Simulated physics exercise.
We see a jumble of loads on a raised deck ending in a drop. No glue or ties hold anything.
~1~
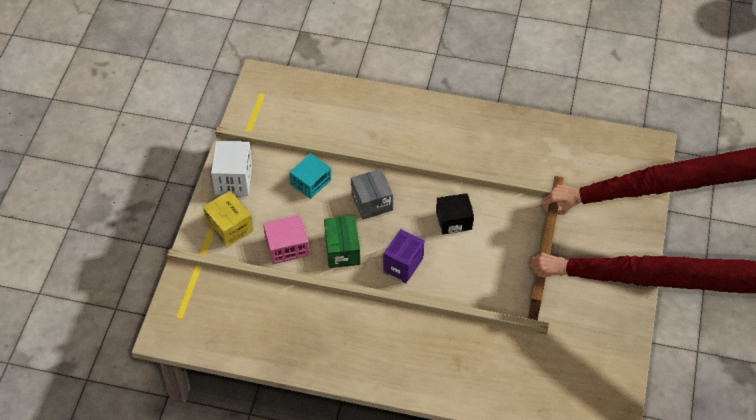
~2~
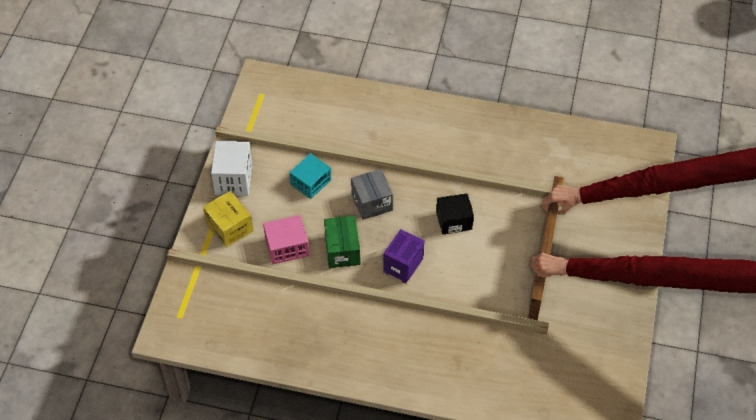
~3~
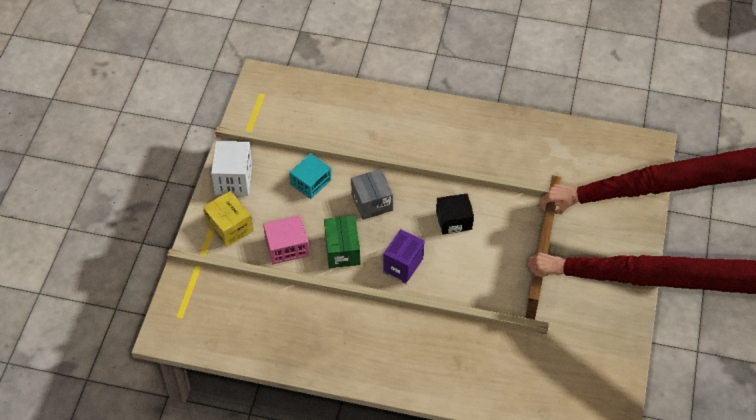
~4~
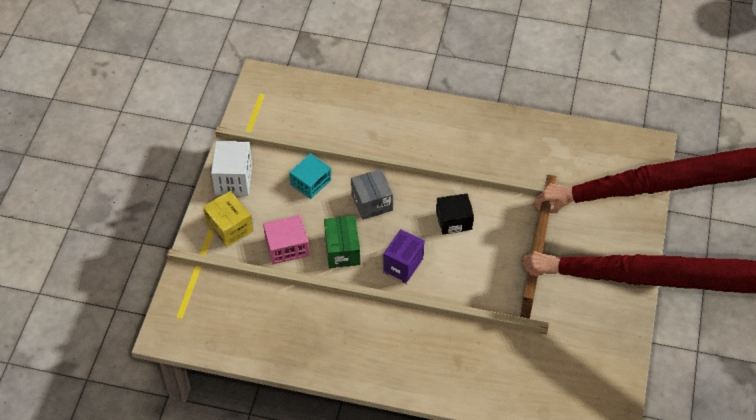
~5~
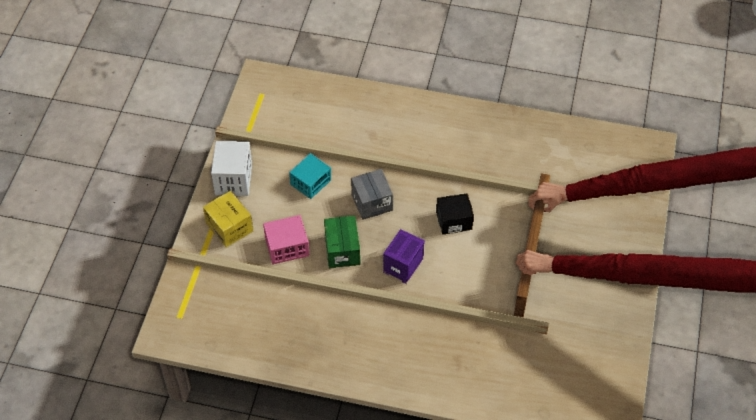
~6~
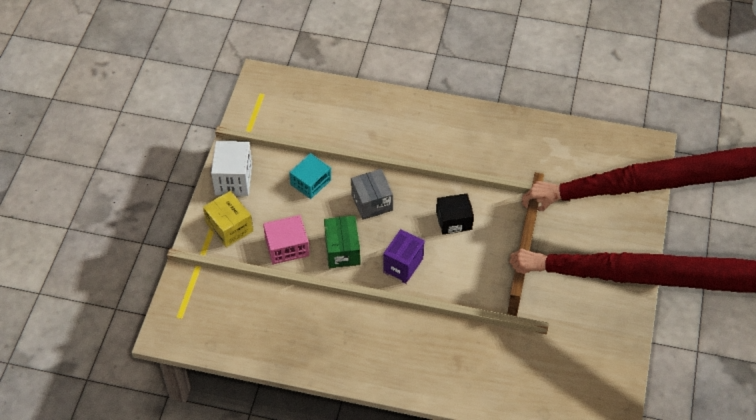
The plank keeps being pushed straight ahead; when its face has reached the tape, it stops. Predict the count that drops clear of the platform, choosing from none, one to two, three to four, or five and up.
Well, the ones that get knocked off number no fewer than five.
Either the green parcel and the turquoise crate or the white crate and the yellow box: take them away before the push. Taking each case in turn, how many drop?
That gives 4 for the first pair taken away and 4 for the second.
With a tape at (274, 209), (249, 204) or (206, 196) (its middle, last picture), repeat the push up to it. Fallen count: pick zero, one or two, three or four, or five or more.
First one or two, then three to four, then at least five.
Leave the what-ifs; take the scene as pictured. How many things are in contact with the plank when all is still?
Contact count: 2.
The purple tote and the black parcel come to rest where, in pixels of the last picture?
The first near (197, 220), the second near (217, 165).
A little later, none off yet; white crate at rest near (232, 169); yellow box at rest near (228, 219); pink crate at rest near (286, 240).
When it is over, the number that fall off is five or more; down, grey parcel, green parcel, turquoise crate, pink crate, yellow box and white crate.
